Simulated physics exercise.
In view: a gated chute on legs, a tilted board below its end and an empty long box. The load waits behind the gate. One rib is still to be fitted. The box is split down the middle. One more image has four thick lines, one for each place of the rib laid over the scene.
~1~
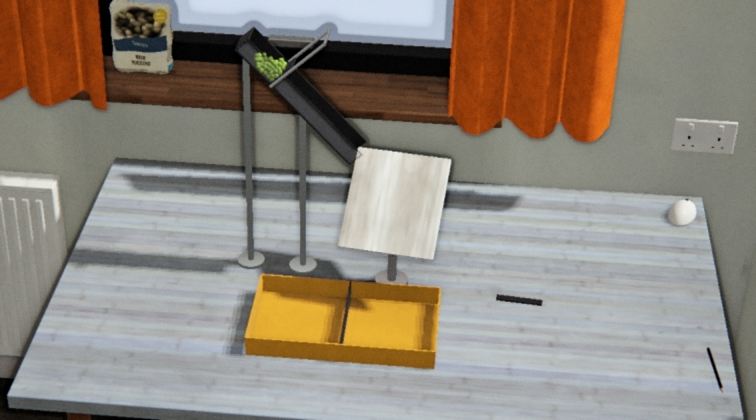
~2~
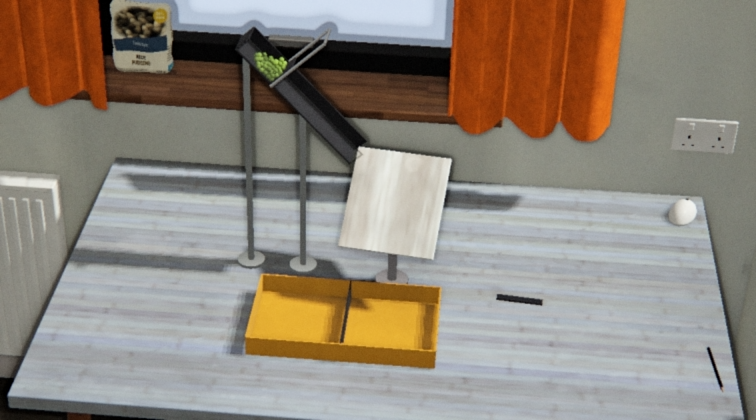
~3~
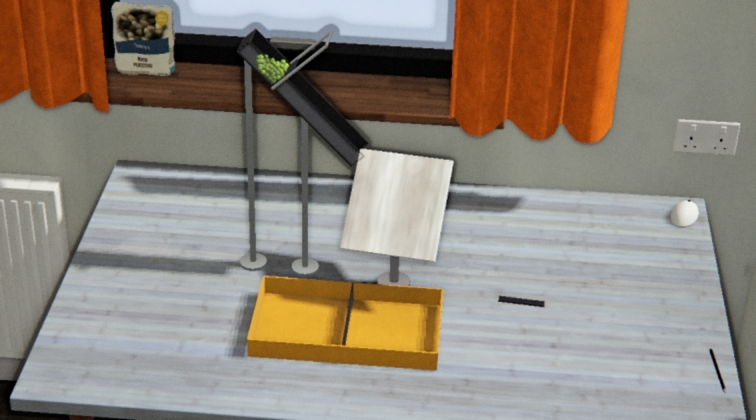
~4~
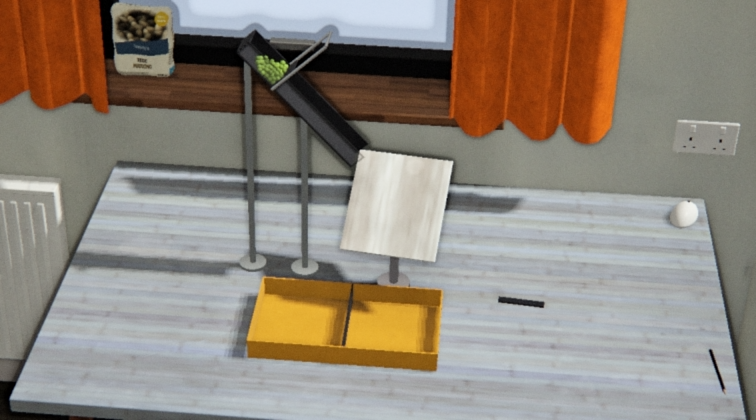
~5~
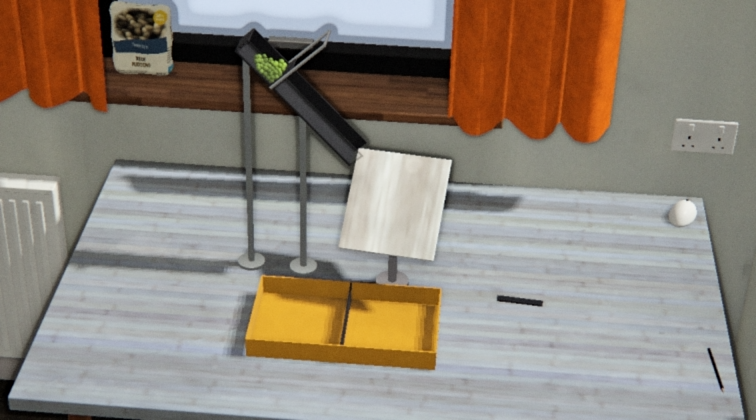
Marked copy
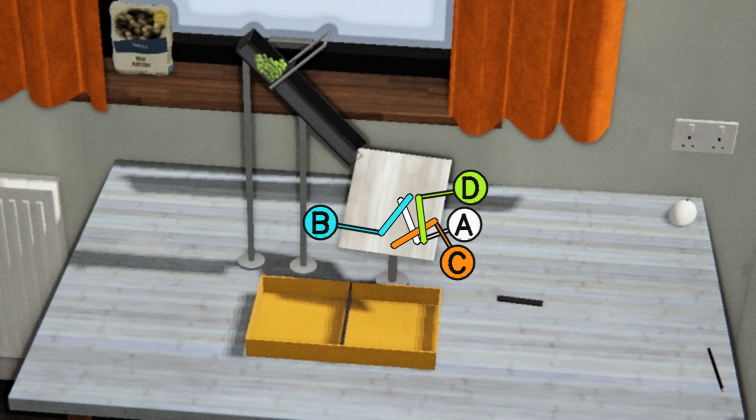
The video shows green peas resting behind a closed gate in a dark, sloping chute on legs, above a tilted pale board and an empty yellow divided box on a table; apart from slight shifts of view, nothing moves.
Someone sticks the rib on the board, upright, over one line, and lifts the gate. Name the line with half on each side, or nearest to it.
Choose B.
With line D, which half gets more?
Right.
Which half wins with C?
The right half.
On the marked copy, line A from (400, 200) to (417, 241); line B from (409, 196) to (381, 232); line C from (434, 221) to (394, 245); line D from (418, 197) to (423, 241).
Choosing A, of what is caught, not one piece in the left half, every piece in the right.
Choosing B, of what is caught, roughly two thirds in the left half, roughly a third in the right.
Choosing C, of what is caught, about a tenth in the left half, almost all in the right.
Choosing D, of what is caught, not one piece in the left half, every piece in the right.
